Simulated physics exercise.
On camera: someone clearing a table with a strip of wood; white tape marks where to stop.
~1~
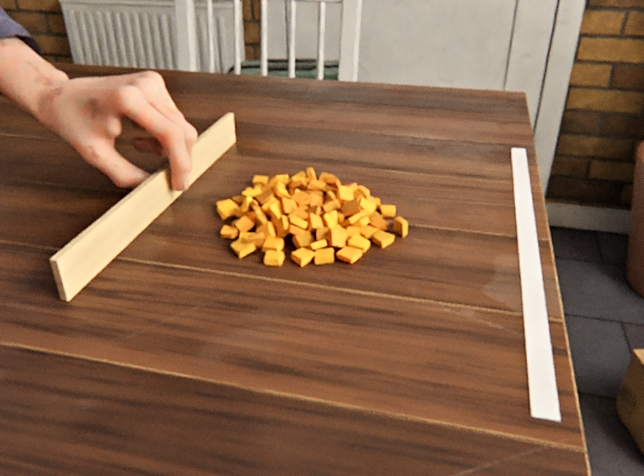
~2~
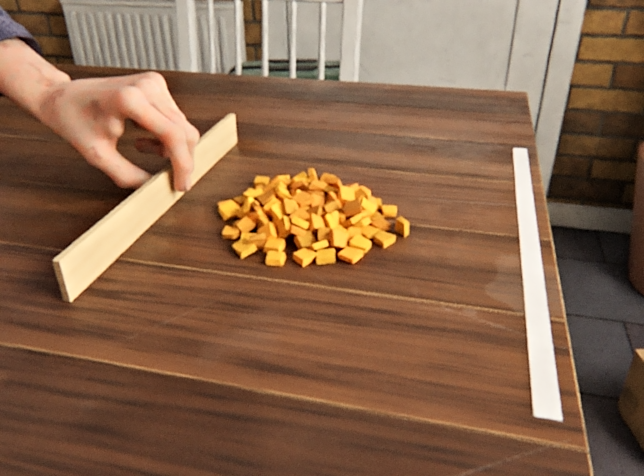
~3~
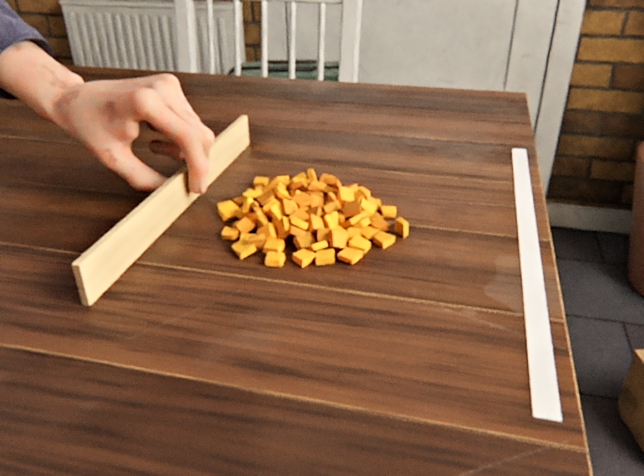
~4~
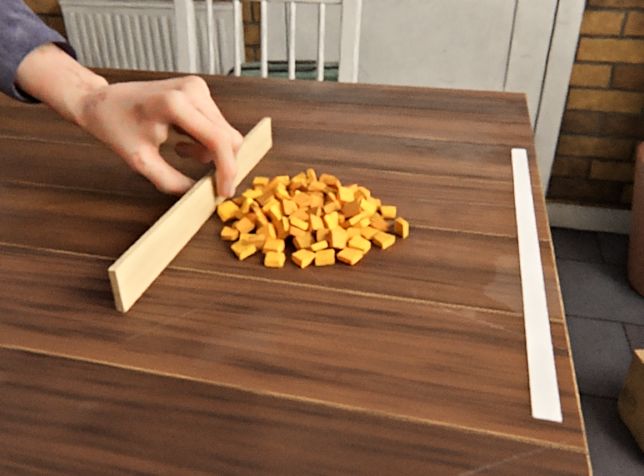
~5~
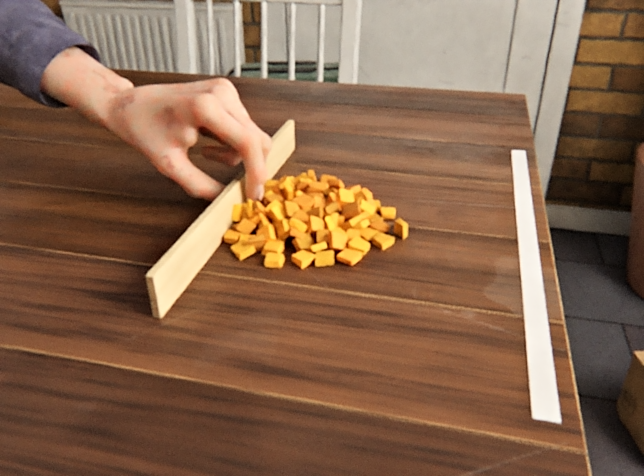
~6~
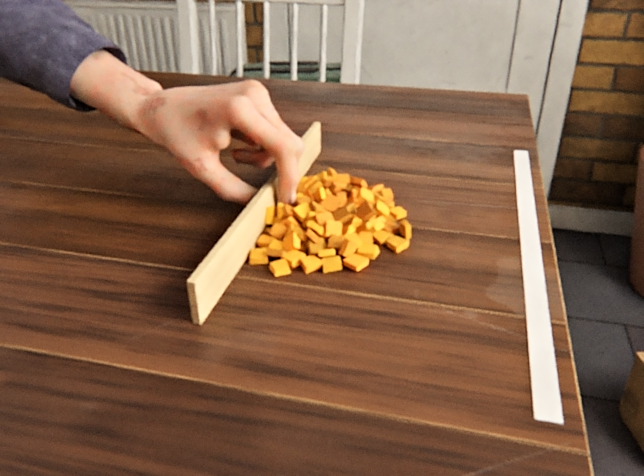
On a dark wooden table, a hand slid an upright strip of wood rightward from the left until it met a heap of small orange-yellow pieces and nudged them slightly toward the white tape.
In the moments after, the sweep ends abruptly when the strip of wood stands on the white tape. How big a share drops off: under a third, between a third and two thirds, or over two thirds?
The floor gets more than two thirds.
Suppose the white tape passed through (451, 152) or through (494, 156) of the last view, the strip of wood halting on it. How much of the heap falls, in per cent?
In turn 10 and 60 in a hundred.
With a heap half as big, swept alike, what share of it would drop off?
Some 100 per cent.
Just after the last frame, strip of wood still moving, near (407, 195); heap all on the table, its front near (534, 252).
A moment on, strip of wood stopped at the white tape; heap the larger part over the edge.
Further on, strip of wood stopped at the white tape; heap every one over the edge.
When it is over, strip of wood stopped at the white tape; heap every one over the edge.
